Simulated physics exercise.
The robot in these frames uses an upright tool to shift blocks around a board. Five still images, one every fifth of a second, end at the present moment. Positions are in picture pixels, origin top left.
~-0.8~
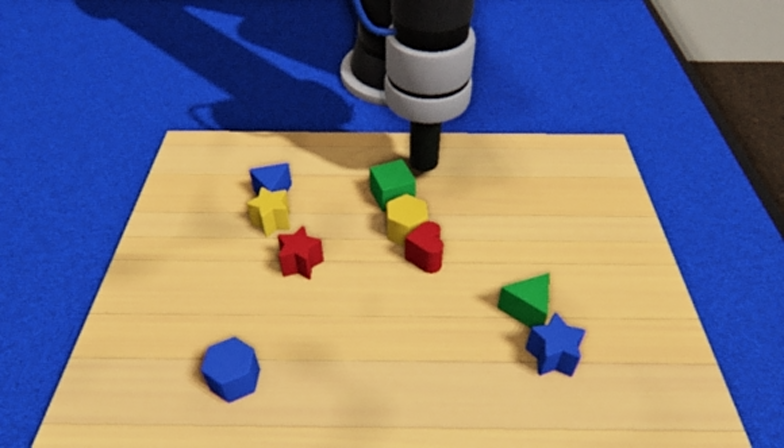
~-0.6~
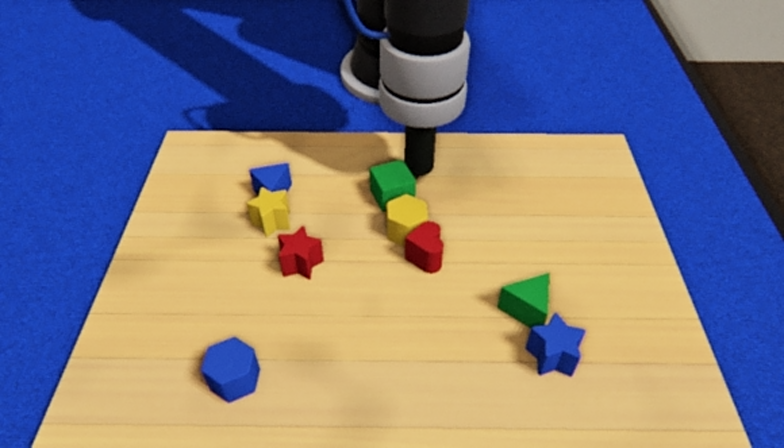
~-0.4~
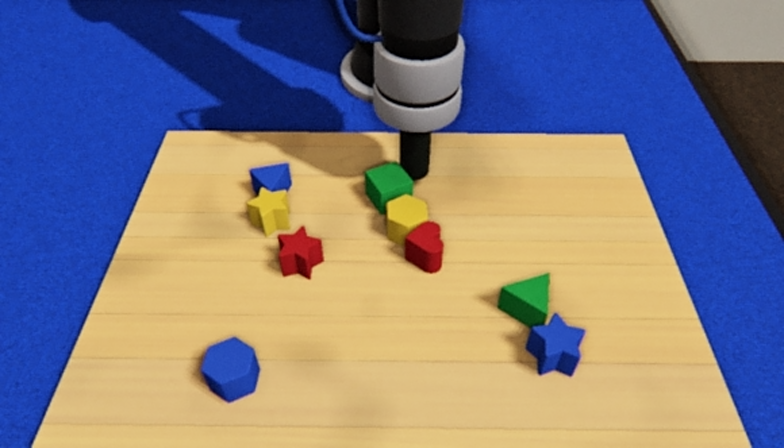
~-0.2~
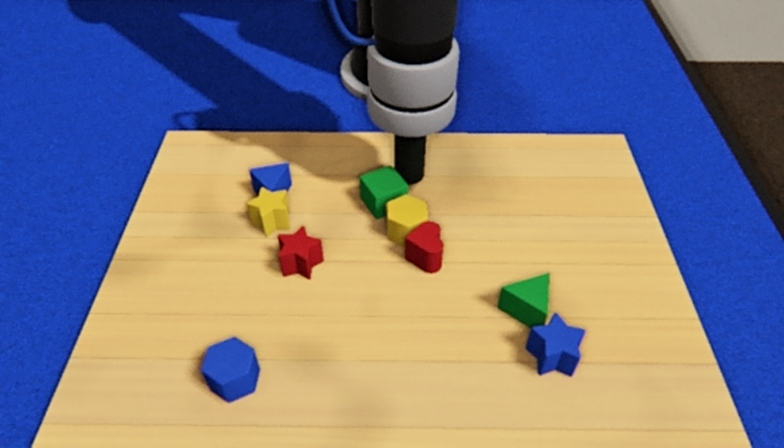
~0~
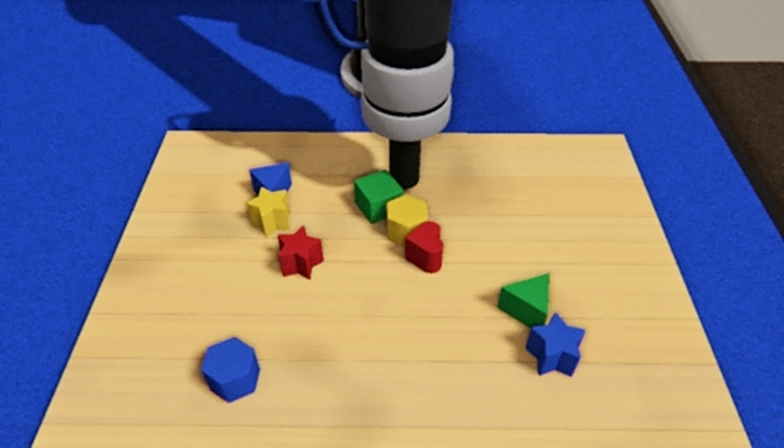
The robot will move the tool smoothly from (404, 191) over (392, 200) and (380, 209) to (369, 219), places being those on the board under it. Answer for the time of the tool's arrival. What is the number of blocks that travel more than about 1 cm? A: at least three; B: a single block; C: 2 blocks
I'll go with B - a single block.
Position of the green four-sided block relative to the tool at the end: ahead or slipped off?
I think the tool keeps pushing the green four-sided block along right to the end.
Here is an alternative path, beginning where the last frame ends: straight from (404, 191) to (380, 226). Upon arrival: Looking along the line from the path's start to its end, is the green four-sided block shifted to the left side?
Answer: No.
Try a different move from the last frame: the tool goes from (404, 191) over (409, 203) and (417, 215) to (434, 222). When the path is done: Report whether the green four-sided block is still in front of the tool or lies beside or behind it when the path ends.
The green four-sided block won't stay at the front of the tool.
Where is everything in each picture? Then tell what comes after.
The first picture shows tool's lower end at (424, 163); green four-sided block at (393, 174); yellow hexagonal block at (407, 209).
The second picture shows tool at (419, 168); blocks still.
The third picture shows tool at (414, 172); green four-sided block at (389, 176).
The fourth picture shows tool at (409, 176); green four-sided block at (384, 180).
The fifth picture shows tool at (404, 180); green four-sided block at (378, 185); yellow hexagonal block at (407, 209).
What follows on the original path. Halfway along, tool at (386, 194); green four-sided block at (360, 199).
At the end, tool at (369, 209); green four-sided block at (341, 215); yellow hexagonal block still.
